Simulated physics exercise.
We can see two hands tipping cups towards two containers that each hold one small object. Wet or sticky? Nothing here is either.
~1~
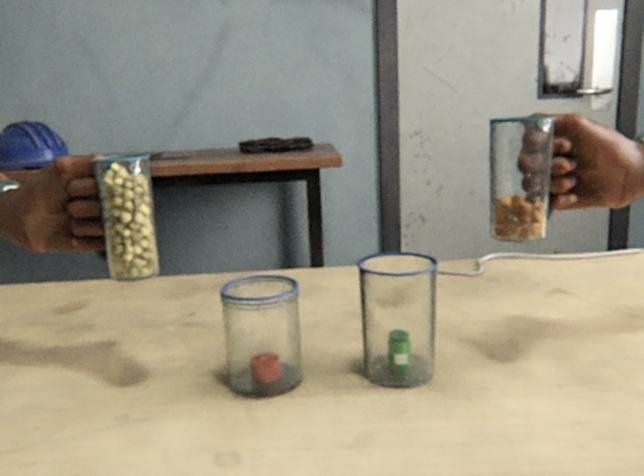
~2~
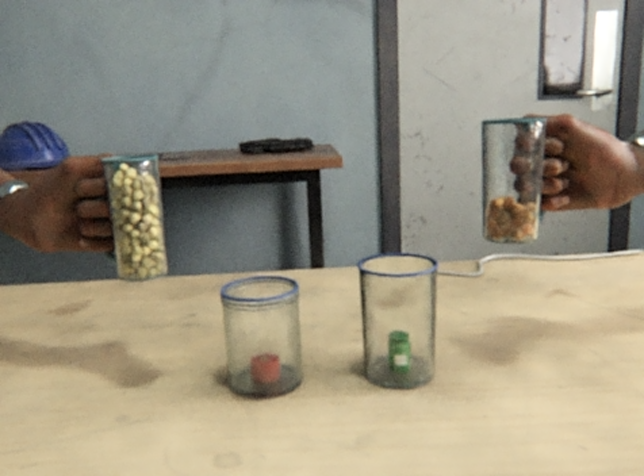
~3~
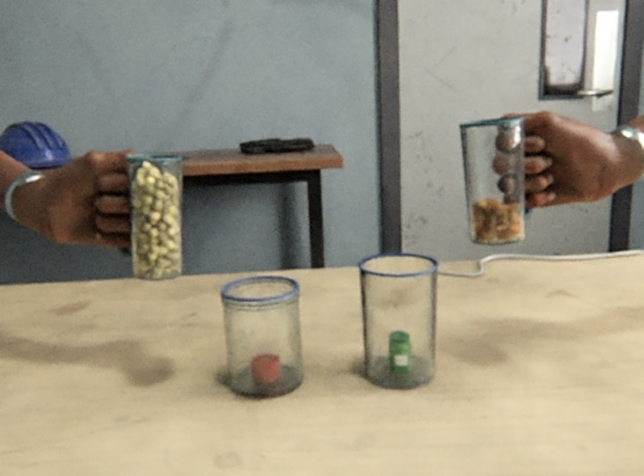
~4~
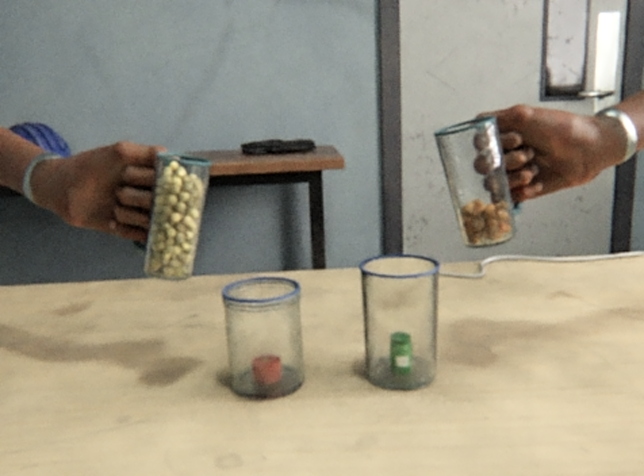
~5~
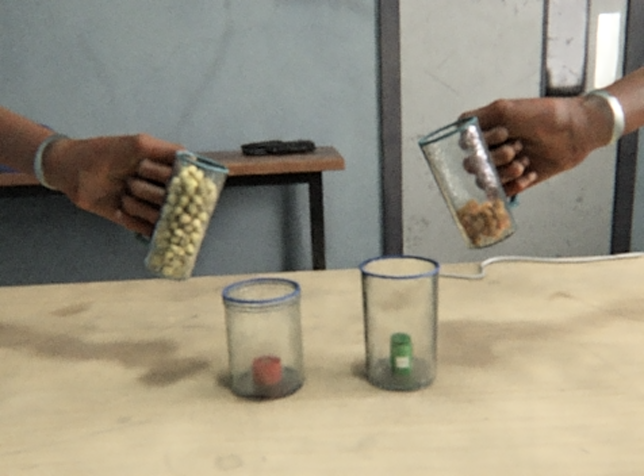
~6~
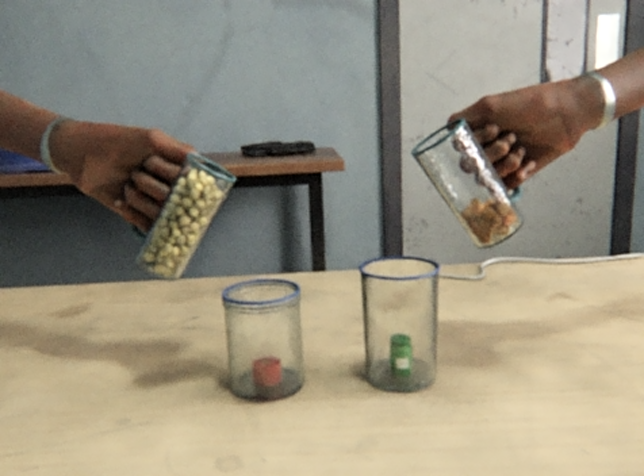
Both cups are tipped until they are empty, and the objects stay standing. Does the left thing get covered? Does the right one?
The one on the left is out of sight, and the one on the right peeks out.
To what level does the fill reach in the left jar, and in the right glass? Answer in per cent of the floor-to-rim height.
Left near 45, right 25.
Then, 0.70 s after the last picture, left jar empty, all of its cupful still in the cup; right glass empty, all of its cupful still in the cup.
Then, 1.30 s after the last picture, left jar nearly empty, most of its cupful still in the cup; right glass nearly empty, nearly all of its cupful still in the cup.
Then, 1.83 s after the last picture, left jar a third full, none of its cupful still in the cup; right glass nearly empty, none of its cupful still in the cup.
At rest, left jar half full (surface near (265, 340)), nothing beside it; right glass a quarter full (surface near (401, 348)), nothing beside it; the left thing is covered; the right thing is still showing.
